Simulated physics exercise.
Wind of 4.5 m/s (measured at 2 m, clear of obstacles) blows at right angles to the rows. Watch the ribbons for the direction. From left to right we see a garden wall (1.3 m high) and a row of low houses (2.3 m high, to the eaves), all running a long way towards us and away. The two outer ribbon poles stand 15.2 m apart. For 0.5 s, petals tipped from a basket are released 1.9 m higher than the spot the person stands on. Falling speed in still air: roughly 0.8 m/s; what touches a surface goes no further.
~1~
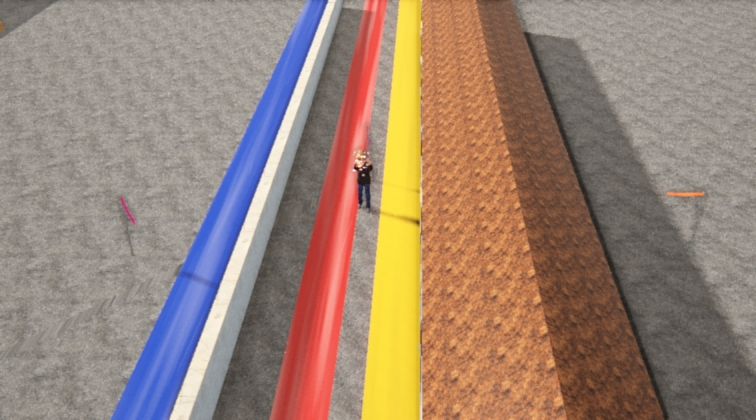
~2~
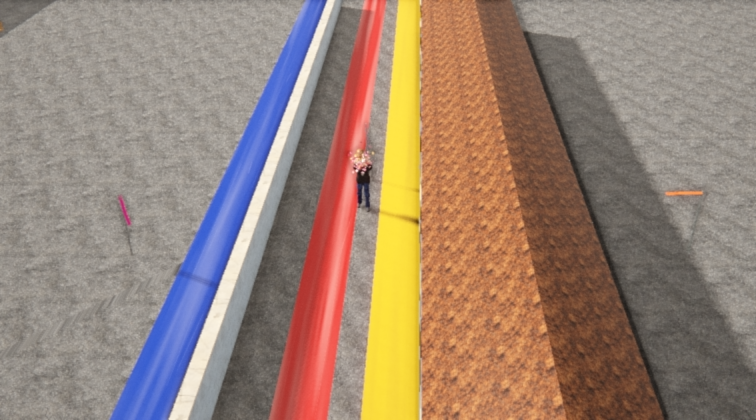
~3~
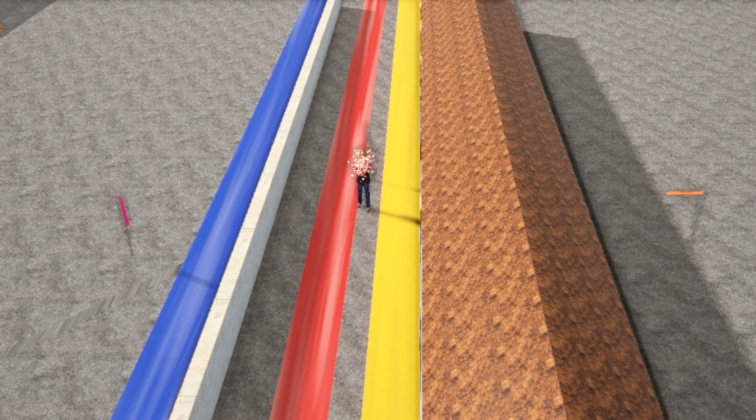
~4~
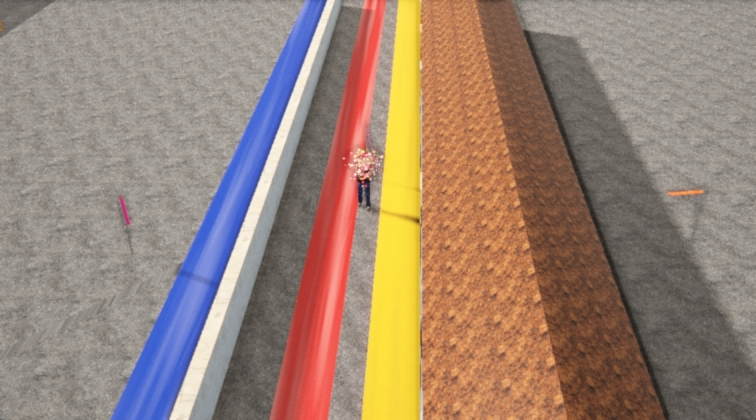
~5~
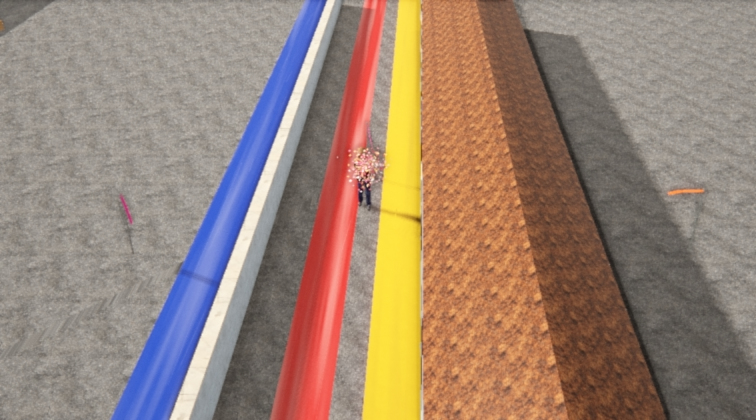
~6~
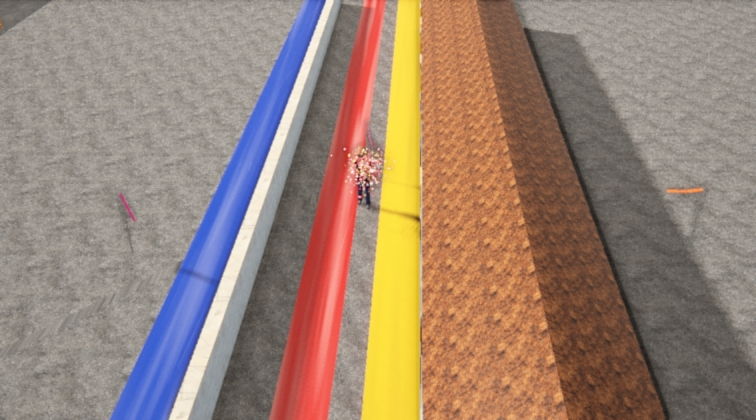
In this clip, a person stands between red and yellow strips, with a blue strip and pale wall to the left and a long brown roof to the right, as pale petals spread into a small cloud while outer ribbons flutter slightly.
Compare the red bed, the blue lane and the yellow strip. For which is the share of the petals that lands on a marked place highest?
The biggest share falls on the yellow one.
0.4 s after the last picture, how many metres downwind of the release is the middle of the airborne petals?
Roughly 0.5 m.
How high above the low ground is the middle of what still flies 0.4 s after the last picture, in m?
About 1.2 m.
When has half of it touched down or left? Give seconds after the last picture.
Near 2.0 s.
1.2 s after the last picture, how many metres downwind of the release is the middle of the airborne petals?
About 0.5 m.
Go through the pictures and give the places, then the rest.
The first picture shows the left ribbon ends at (135, 224), leaning 15 degrees to the right, the petals in the air span x = 355 to 370 around y = 160 and it comes from (362, 159).
The second picture shows the right ribbon ends at (666, 194), leaning 85 degrees to the left, the petals in the air span x = 355 to 370 around y = 160, the red one passes (330, 245), the yellow one passes (398, 246) and the blue one passes (214, 243).
The third picture shows the petals in the air span x = 355 to 370 around y = 165 and the top of the garden wall crosses (267, 178).
The fourth picture shows the left ribbon ends at (129, 225), hanging almost straight, the petals in the air span x = 355 to 375 around y = 165, the red one passes (339, 199), the yellow one passes (401, 200) and the blue one passes (233, 198).
The fifth picture shows the right ribbon ends at (669, 194), leaning 85 degrees to the left and the petals in the air span x = 355 to 380 around y = 165.
The sixth picture shows the petals in the air span x = 350 to 385 around y = 170 and the top of the garden wall crosses (267, 175).
Then, 0.4 s after the last picture, 0 % is no longer flying here, and 0 % lies on the red bed, 0 % on the yellow strip and 0 % on the blue lane; the middle of what still flies is 1.3 m above the low ground, near (371, 178).
Then, 1.2 s after the last picture, 18 % is no longer flying here, and 3 % lies on the red bed, 4 % on the yellow strip and 0 % on the blue lane; the middle of what still flies is 0.7 m above the low ground, near (378, 194).
Then, 2.7 s after the last picture, 73 % is no longer flying here, and 12 % lies on the red bed, 29 % on the yellow strip and 0 % on the blue lane; the middle of what still flies is 0.5 m above the low ground, near (388, 200).
Then, 7.2 s after the last picture, 98 % is no longer flying here, and 16 % lies on the red bed, 44 % on the yellow strip and 0 % on the blue lane.
Then, 44.2 s after the last picture, 100 % is no longer flying here, and 16 % lies on the red bed, 45 % on the yellow strip and 0 % on the blue lane.
